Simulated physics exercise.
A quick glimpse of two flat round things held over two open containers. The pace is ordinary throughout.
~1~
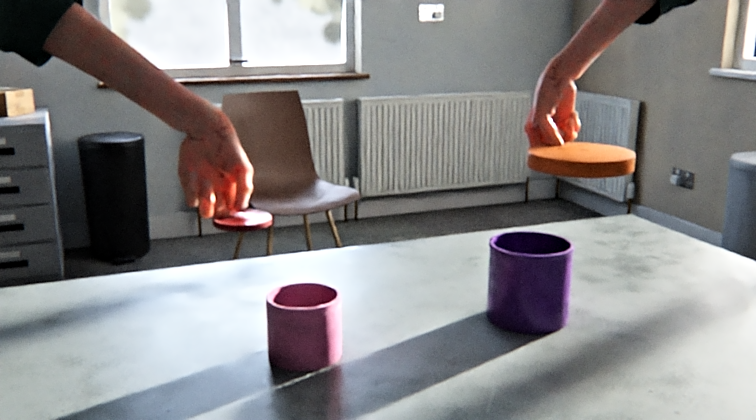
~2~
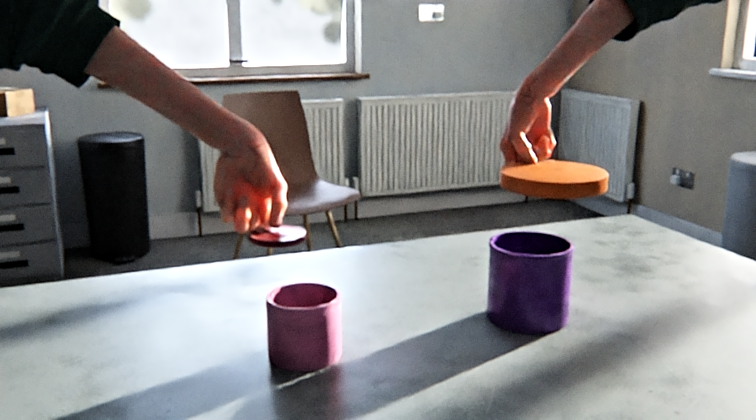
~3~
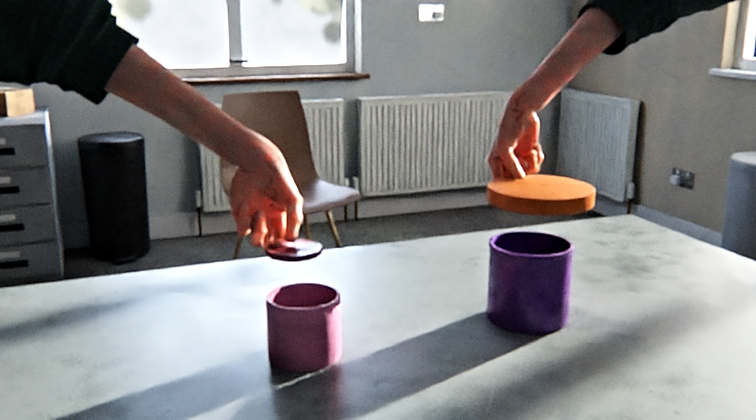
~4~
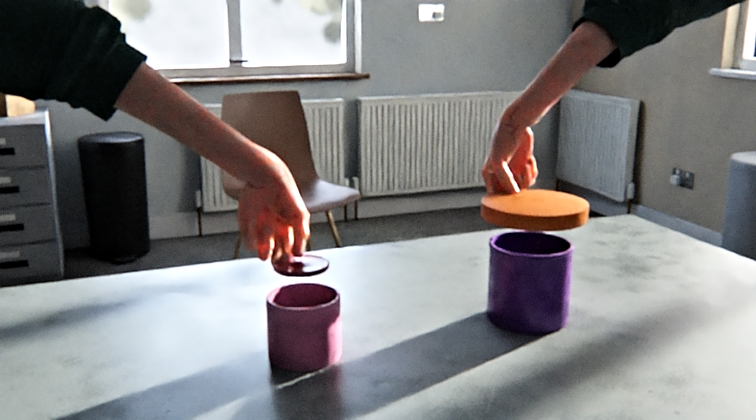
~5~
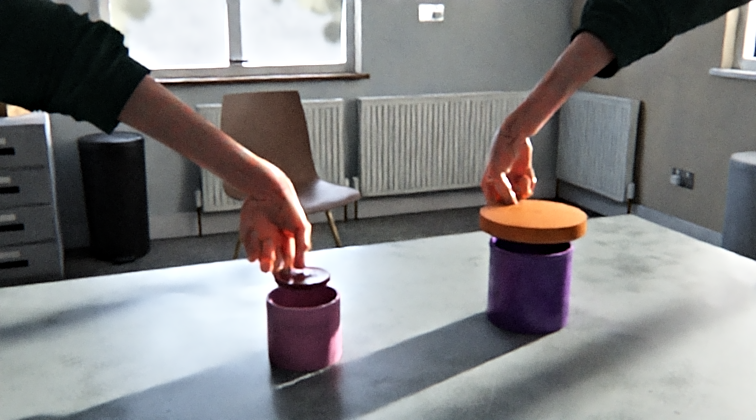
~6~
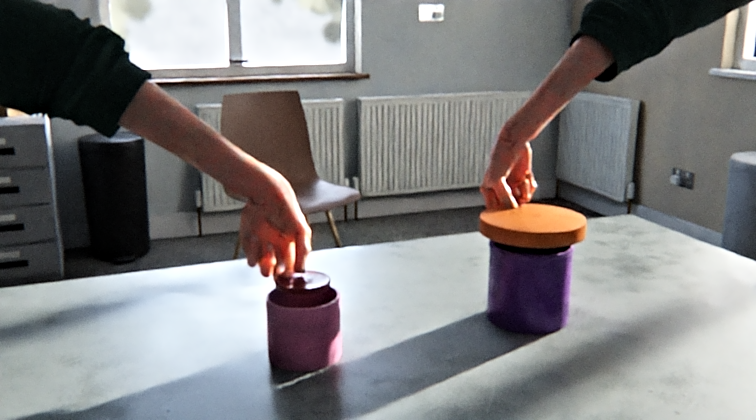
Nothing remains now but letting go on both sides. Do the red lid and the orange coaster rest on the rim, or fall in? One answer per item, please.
Let go and you'll find the red lid goes down into it and the orange coaster spans the mouth.
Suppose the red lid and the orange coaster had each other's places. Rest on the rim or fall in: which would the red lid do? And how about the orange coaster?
The red lid slips past the rim; the orange coaster rests on the rim.
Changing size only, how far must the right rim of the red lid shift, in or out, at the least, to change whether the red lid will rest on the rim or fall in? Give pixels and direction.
I'd put it at roughly 8 pixels, moving right.
Then, 0.12 s later than the last frame, red lid shifted a little near (303, 305); orange coaster sitting on the rim near (532, 235).
When it is over, the red lid falls in, near (305, 348); the orange coaster rests on the rim, near (532, 235).
